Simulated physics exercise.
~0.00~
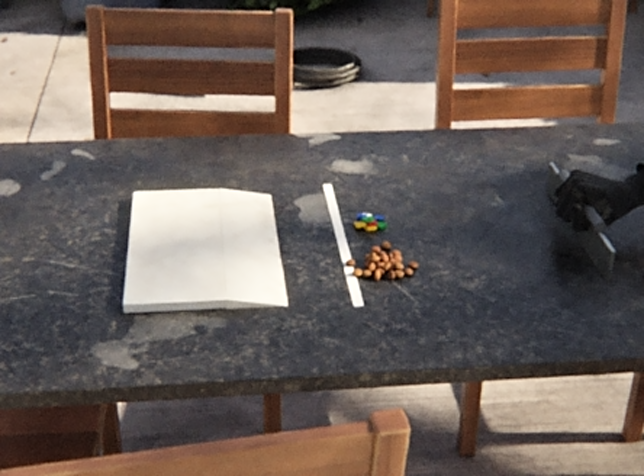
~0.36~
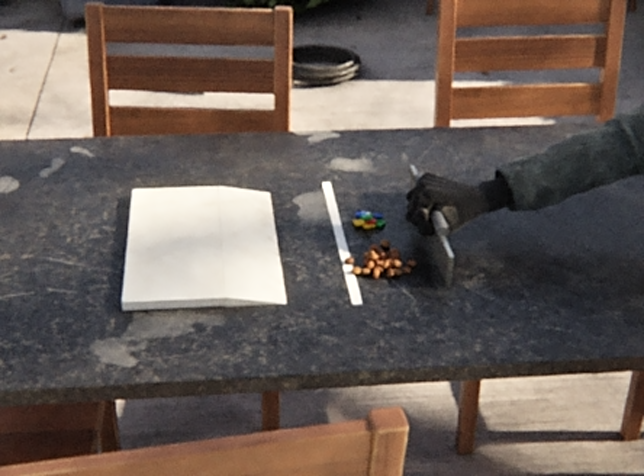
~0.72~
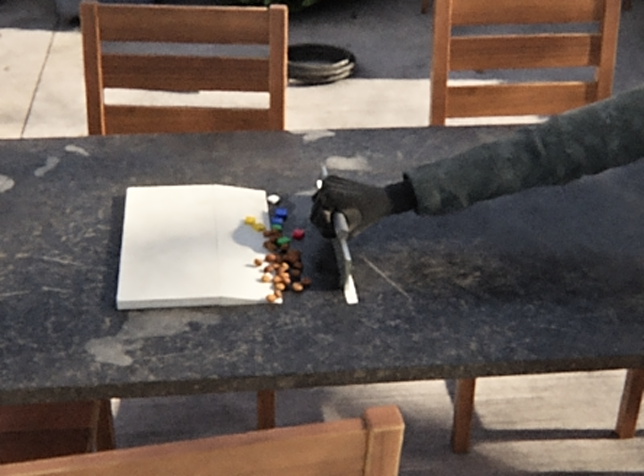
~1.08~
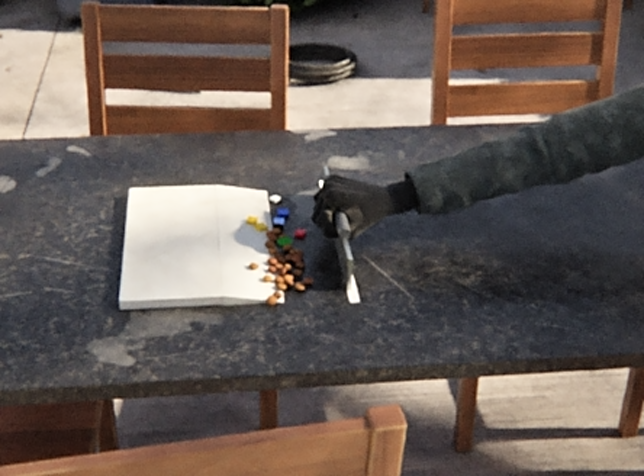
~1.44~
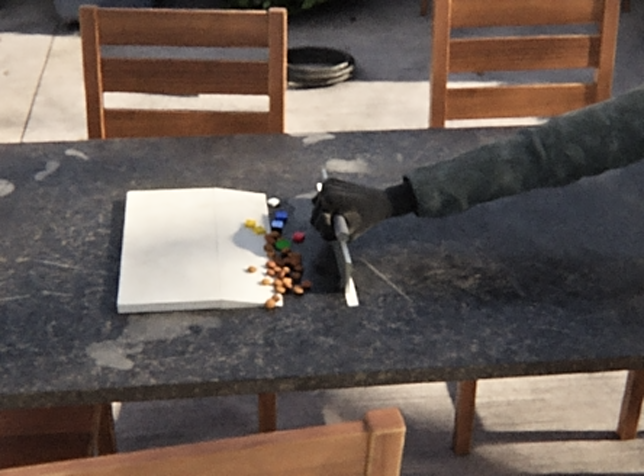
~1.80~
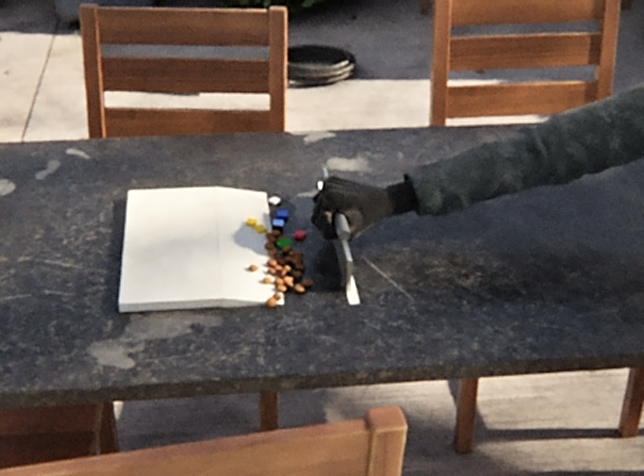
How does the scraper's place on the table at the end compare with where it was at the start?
At the start the scraper was near the right side of the table, well away from the little pieces. By the end it was much farther left, standing at the white tape.
